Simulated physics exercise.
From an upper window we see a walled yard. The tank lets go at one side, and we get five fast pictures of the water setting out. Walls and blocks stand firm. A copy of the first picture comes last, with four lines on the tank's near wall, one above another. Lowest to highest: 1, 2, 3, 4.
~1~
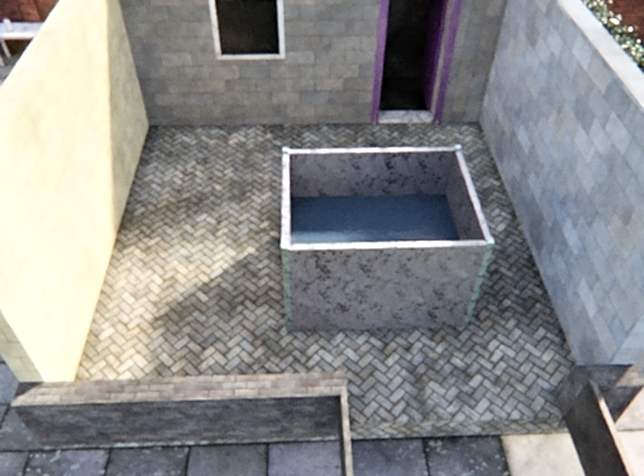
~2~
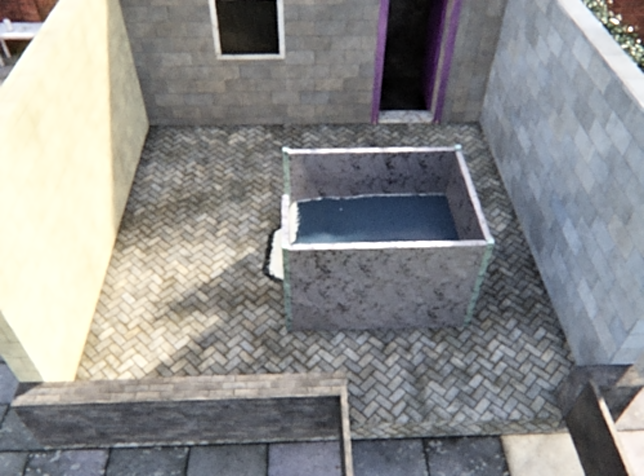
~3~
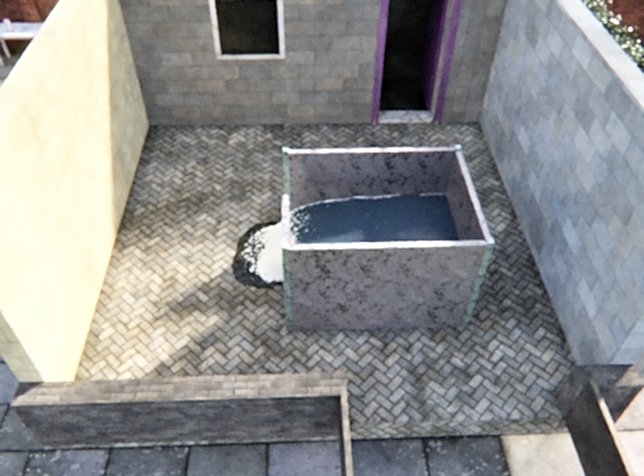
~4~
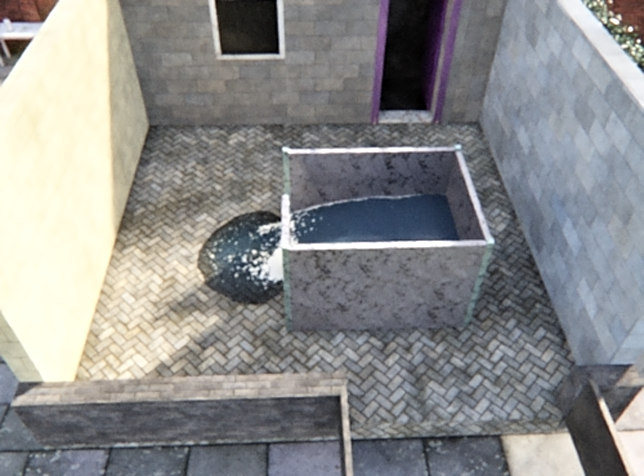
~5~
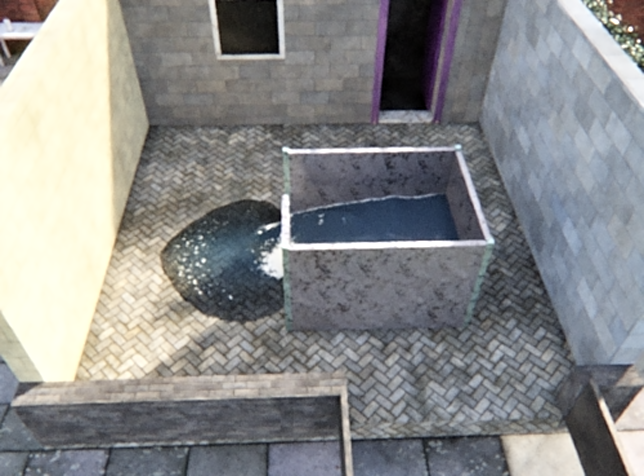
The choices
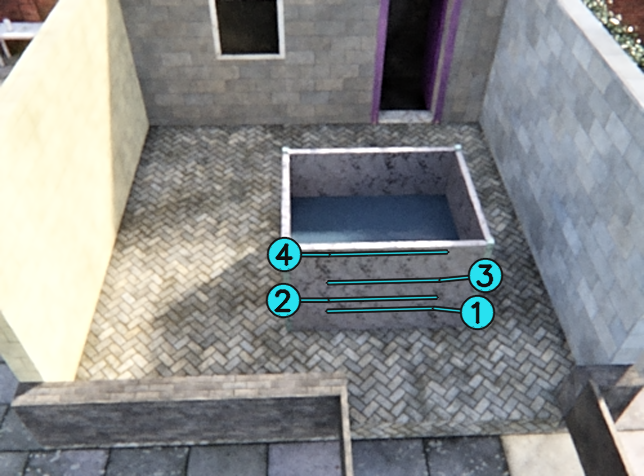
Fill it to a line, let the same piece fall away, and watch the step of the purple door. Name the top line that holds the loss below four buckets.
The answer is mark 3.
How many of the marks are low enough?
Three.
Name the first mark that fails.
It is 4.
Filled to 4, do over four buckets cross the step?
Yes.
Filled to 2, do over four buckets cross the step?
No, not at all.
On the marked copy, 1 at (380, 309); 2 at (382, 298); 3 at (384, 281); 4 at (388, 253); from the bottom up 1, 2, 3, 4.
Choosing 1, nothing gets over.
Choosing 2, nothing gets over.
Choosing 3, a splash gets over, under a bucket.
Choosing 4, about 7 bucketfuls get in.
